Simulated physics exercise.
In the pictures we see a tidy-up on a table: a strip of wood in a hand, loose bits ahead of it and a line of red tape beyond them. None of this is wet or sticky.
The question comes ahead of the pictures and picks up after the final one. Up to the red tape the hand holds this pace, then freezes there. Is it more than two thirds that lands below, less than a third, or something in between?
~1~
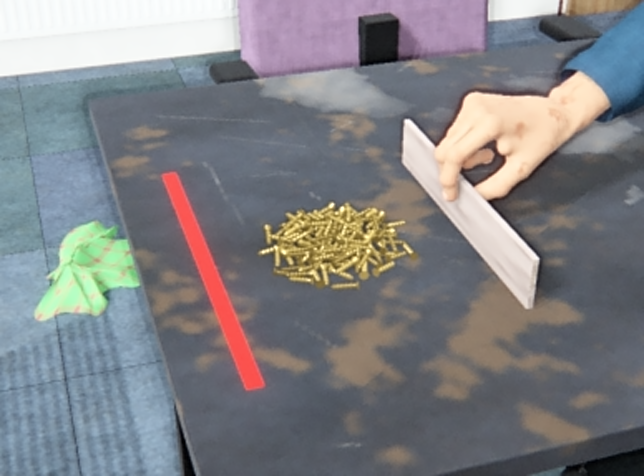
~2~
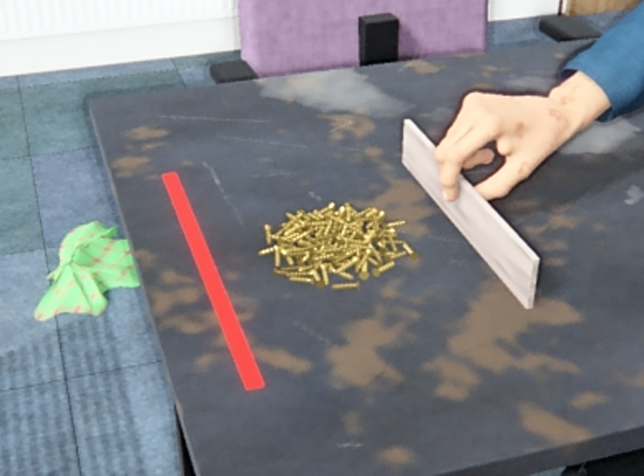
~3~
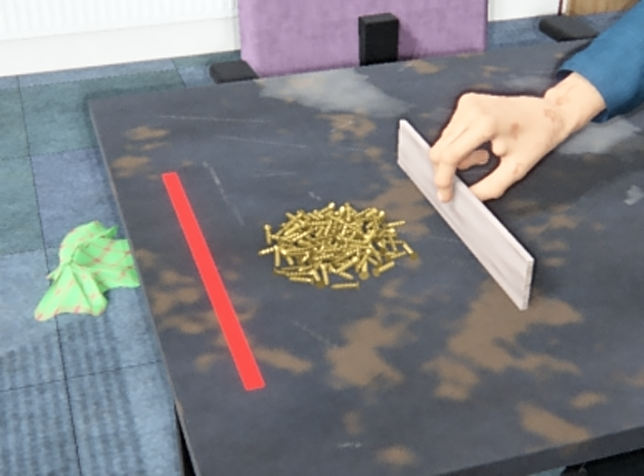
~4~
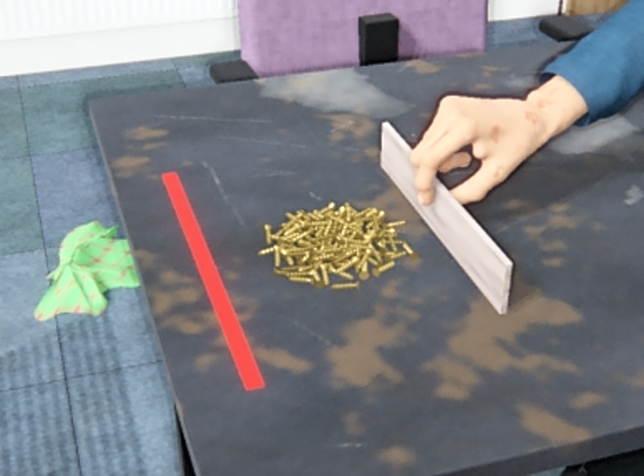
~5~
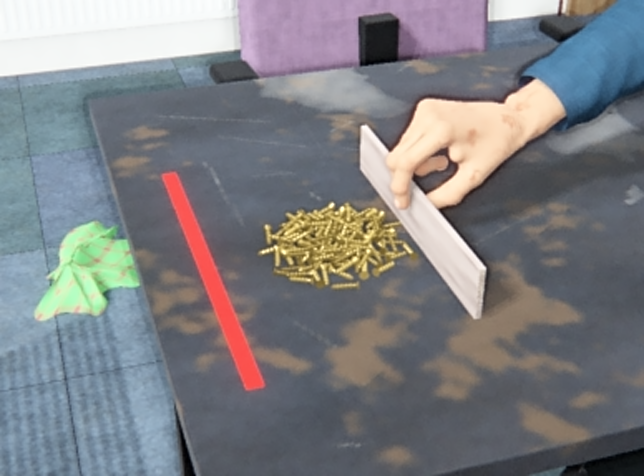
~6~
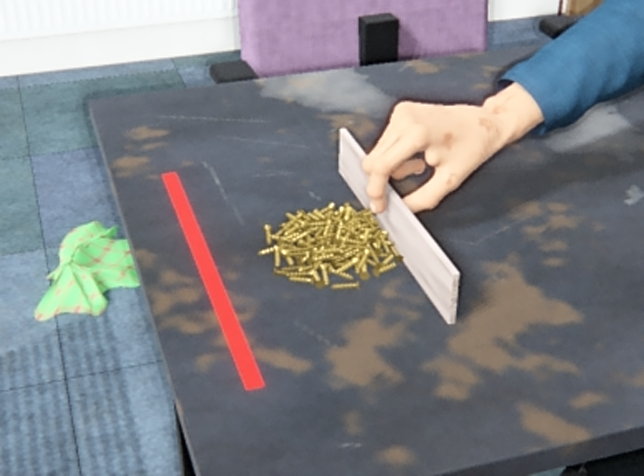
I'd call it a medium spill, a third to two thirds gone.
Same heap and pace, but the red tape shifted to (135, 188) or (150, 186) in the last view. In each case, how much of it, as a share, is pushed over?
You'd see some 100 in a hundred first, and then 70 in a hundred.
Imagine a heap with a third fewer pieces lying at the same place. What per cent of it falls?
Roughly 30 percent.
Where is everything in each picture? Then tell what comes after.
Strip of wood (522, 270), at rest; red tape (172, 183), about a palm's width from the edge; edge at (142, 281); the heap (327, 243), brass screws, in the first picture.
Strip of wood (522, 270), at rest, in the second picture.
Strip of wood (517, 271); the heap (327, 243), in the third picture.
Strip of wood (496, 275), in the fourth picture.
Strip of wood (470, 280); the heap (327, 243), in the fifth picture.
Strip of wood (444, 285); red tape (172, 183); edge at (142, 281); the heap (326, 244), about a tenth pushed along, in the sixth picture.
Just after the last frame, strip of wood still moving, near (293, 208); heap all on the table, its front near (205, 272).
A moment on, strip of wood stopped at the red tape; heap roughly a quarter over the edge.
Further on, strip of wood stopped at the red tape; heap roughly half over the edge.
When it is over, strip of wood stopped at the red tape; heap roughly half over the edge.
